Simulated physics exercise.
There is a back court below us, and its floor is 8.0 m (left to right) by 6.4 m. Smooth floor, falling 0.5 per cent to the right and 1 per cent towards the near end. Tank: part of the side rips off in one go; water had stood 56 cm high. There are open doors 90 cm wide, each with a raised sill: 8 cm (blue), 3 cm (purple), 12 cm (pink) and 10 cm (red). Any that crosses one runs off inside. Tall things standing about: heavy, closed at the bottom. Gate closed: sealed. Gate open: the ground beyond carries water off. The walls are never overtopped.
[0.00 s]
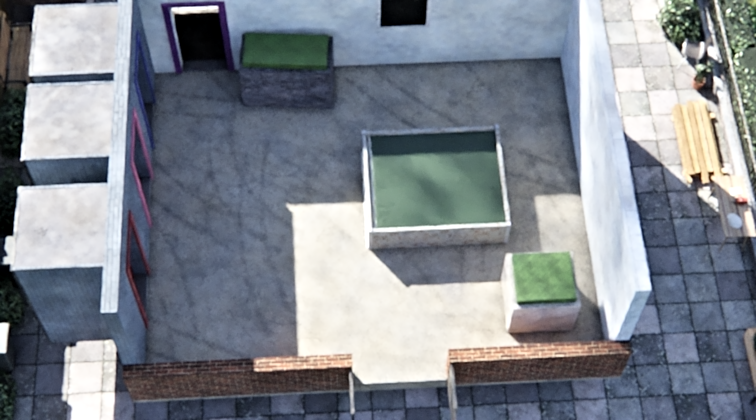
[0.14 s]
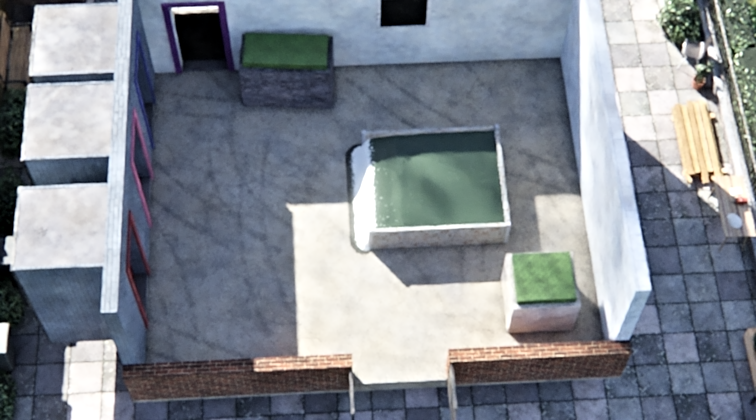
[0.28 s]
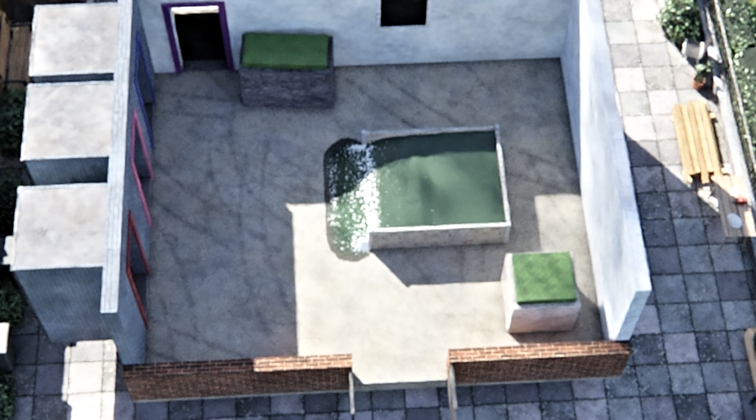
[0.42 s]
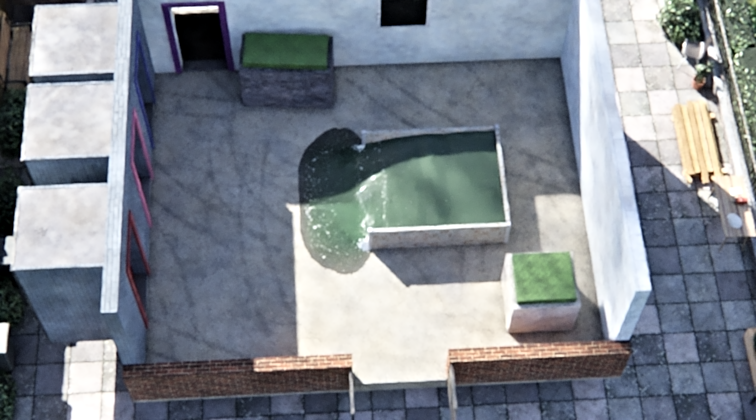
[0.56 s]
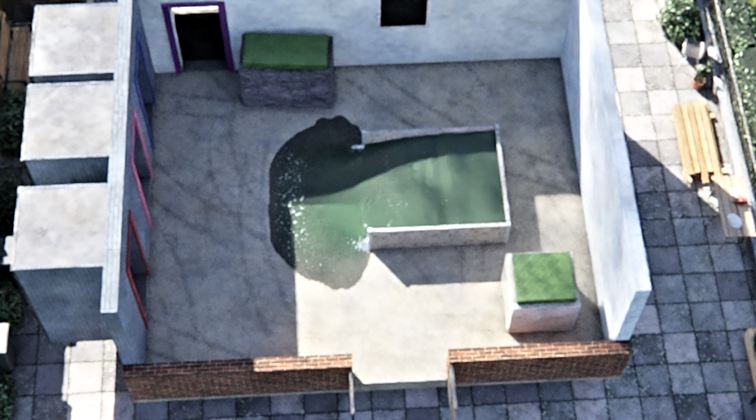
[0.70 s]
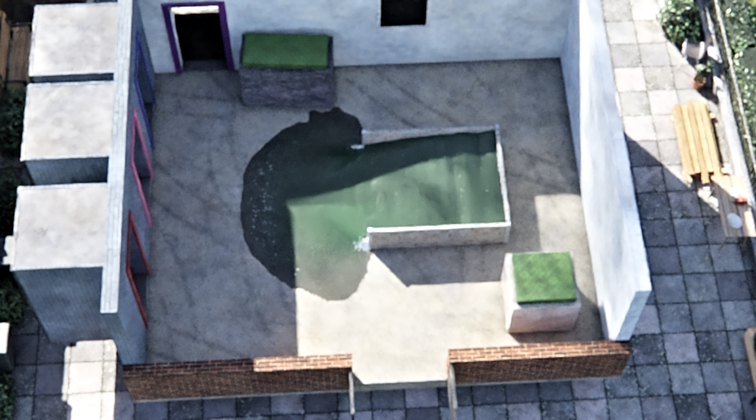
In a walled back court, the left side of a square tank gave way, and green water poured out through the gap, spreading leftward across the bare floor in a widening, rounded pool.
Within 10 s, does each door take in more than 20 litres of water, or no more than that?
In that time the blue door takes in more, the purple door takes in more, the pink door takes in more, the red door takes in more.
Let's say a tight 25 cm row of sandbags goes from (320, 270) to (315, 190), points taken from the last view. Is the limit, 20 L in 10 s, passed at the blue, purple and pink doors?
So then blue is beyond it, purple is beyond it and pink is inside it.
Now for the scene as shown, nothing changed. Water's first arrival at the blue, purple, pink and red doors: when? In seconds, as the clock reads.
So, blue at 1.8 s, then purple at 2.6 s, pink at 1.2 s, and red at 1.8 s.
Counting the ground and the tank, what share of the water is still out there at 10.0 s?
Near 80 in a hundred is still there.
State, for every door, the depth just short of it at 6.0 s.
Measured in centimetres, the blue door gives 11, the purple door 11, the pink door 9 and the red door 12.
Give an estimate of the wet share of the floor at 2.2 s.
Roughly 45 % of the floor.
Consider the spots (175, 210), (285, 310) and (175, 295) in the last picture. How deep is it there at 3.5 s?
19, 2, 13 cm.
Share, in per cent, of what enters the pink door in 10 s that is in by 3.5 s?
Share: ~ 80 %.
After 1.4 s water covers 35 % of the floor and is deepest (25 cm) near (359, 222); blue door not reached, purple door not reached, pink door 18 cm at the sill, 0 L in, red door not reached.
After 2.2 s water covers 45 % of the floor and is deepest (27 cm) near (152, 197); blue door 15 cm at the sill, 2 L in, purple door not reached, pink door 26 cm at the sill, 40 L in, red door 18 cm at the sill, 2 L in.
After 3.5 s water covers 50 % of the floor and is deepest (31 cm) near (145, 380); blue door 19 cm at the sill, 55 L in, purple door 9 cm at the sill, 2 L in, pink door 22 cm at the sill, 110 L in, red door 18 cm at the sill, 38 L in.
After 6.0 s water covers 60 % of the floor and is deepest (14 cm) near (145, 380); blue door 11 cm at the sill, 116 L in, purple door 11 cm at the sill, 75 L in, pink door 9 cm at the sill, 136 L in, red door 12 cm at the sill, 68 L in.
After 10.0 s water covers 80 % of the floor and is deepest (12 cm) near (606, 358); blue door 4 cm at the sill, 120 L in, purple door 3 cm at the sill, 127 L in, pink door 4 cm at the sill, 137 L in, red door 7 cm at the sill, 70 L in.
